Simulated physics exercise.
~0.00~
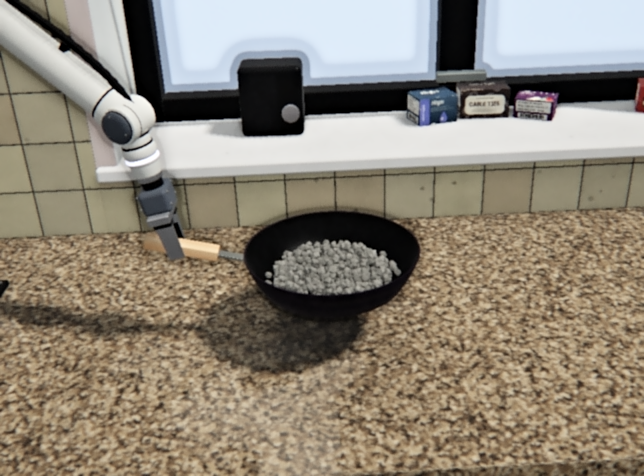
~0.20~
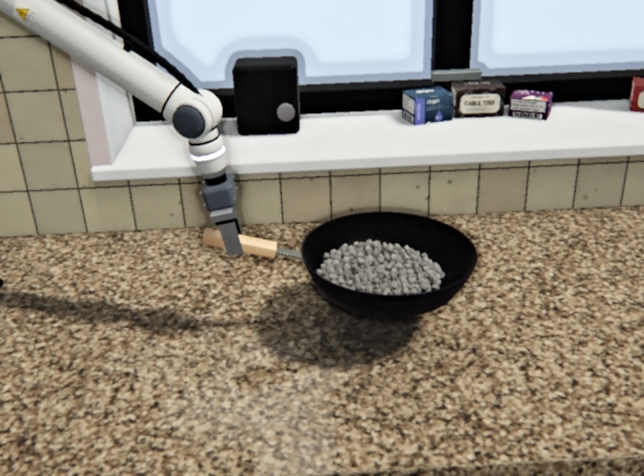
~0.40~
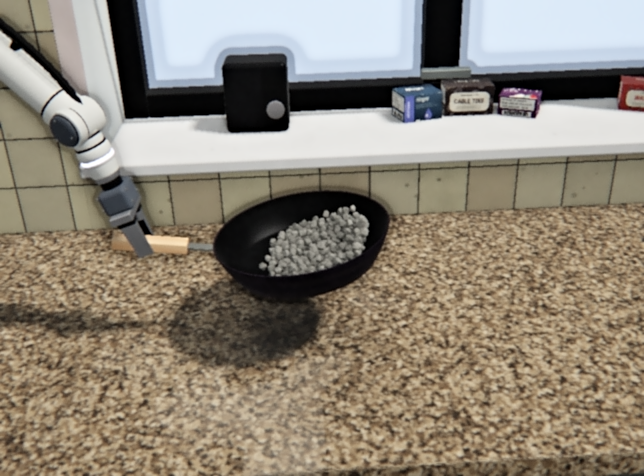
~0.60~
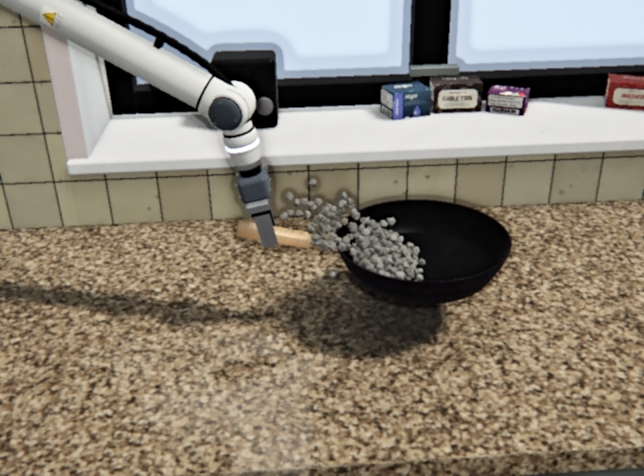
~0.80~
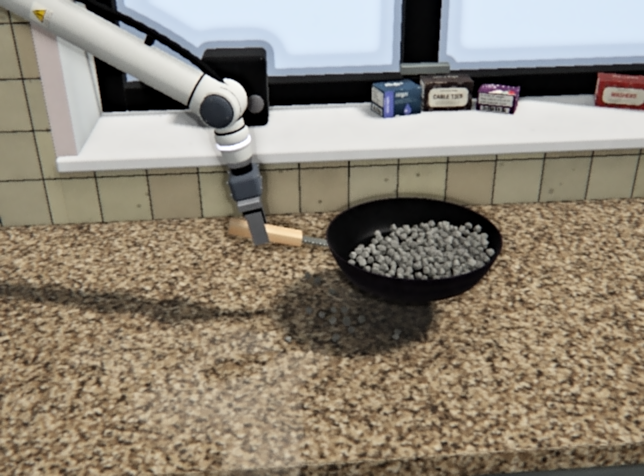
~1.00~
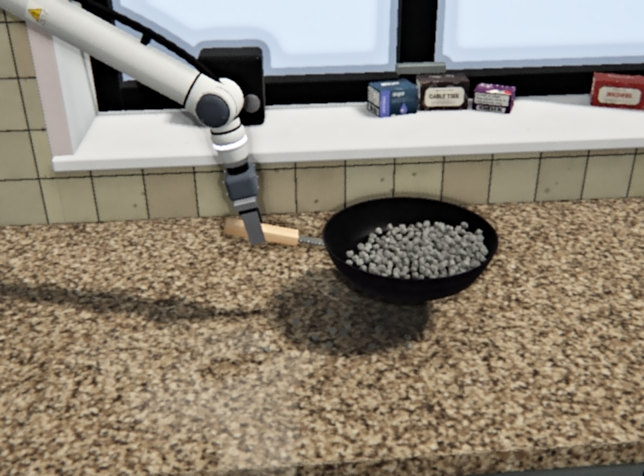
Robot arm jerking a black pan of small gray pebbles right, left and right over a speckled counter, tossing them before they settle.
